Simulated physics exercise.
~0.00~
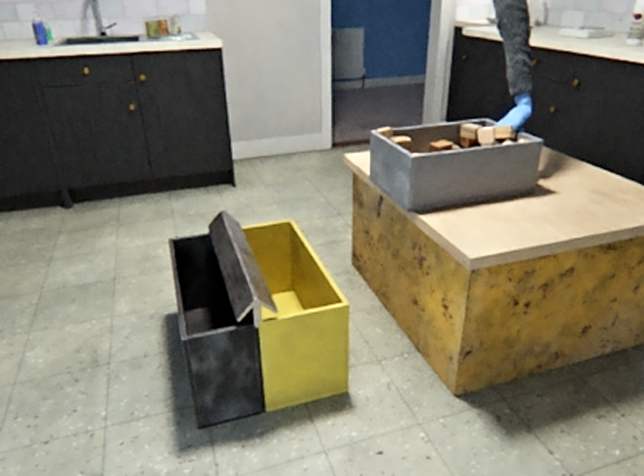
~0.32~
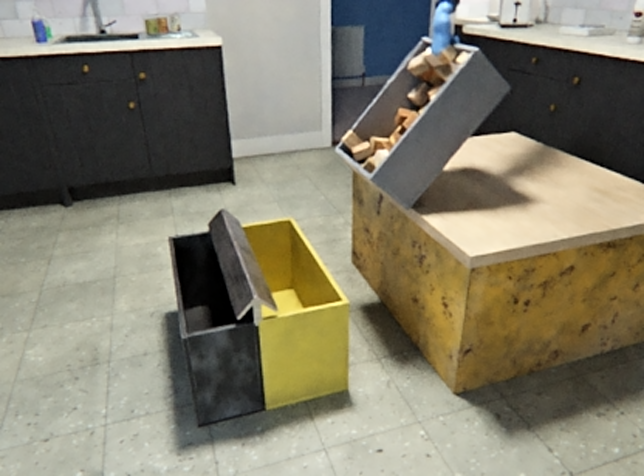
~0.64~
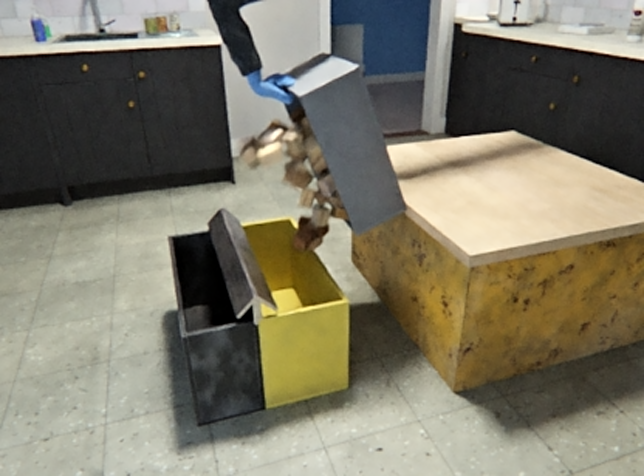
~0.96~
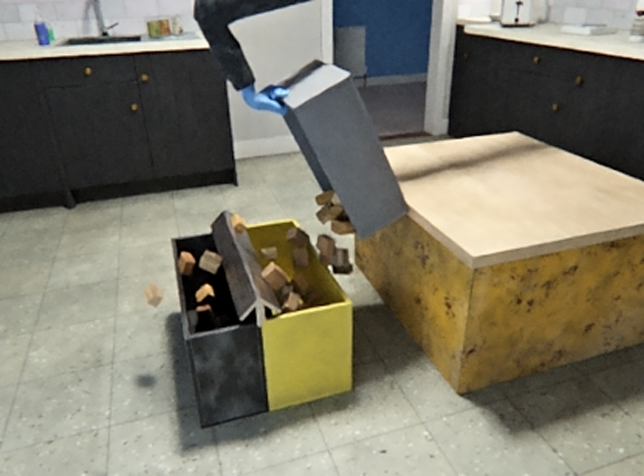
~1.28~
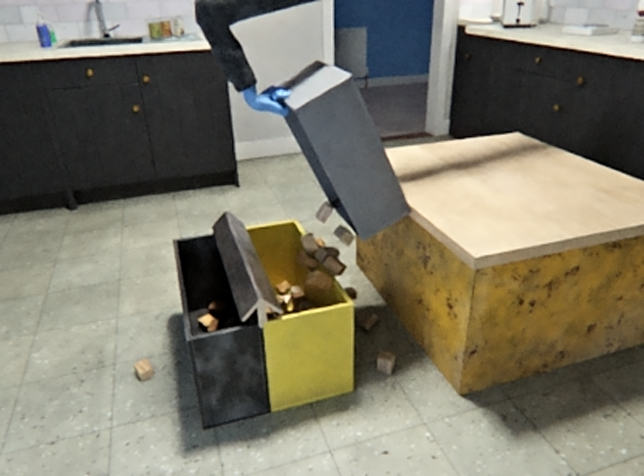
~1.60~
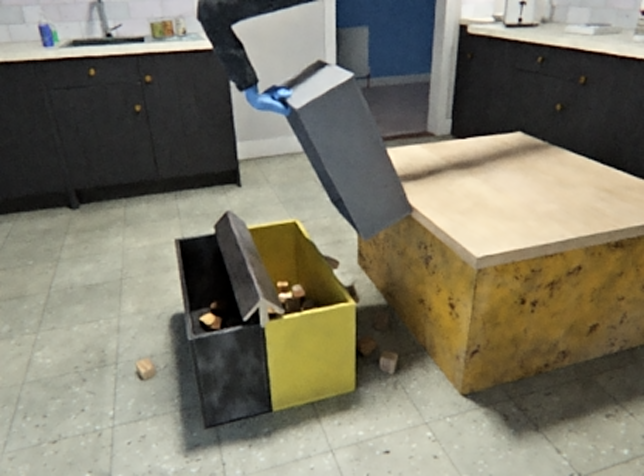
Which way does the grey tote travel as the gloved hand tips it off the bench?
The grey tote moves to the left, over the edge of the bench and towards the yellow box and black bin.
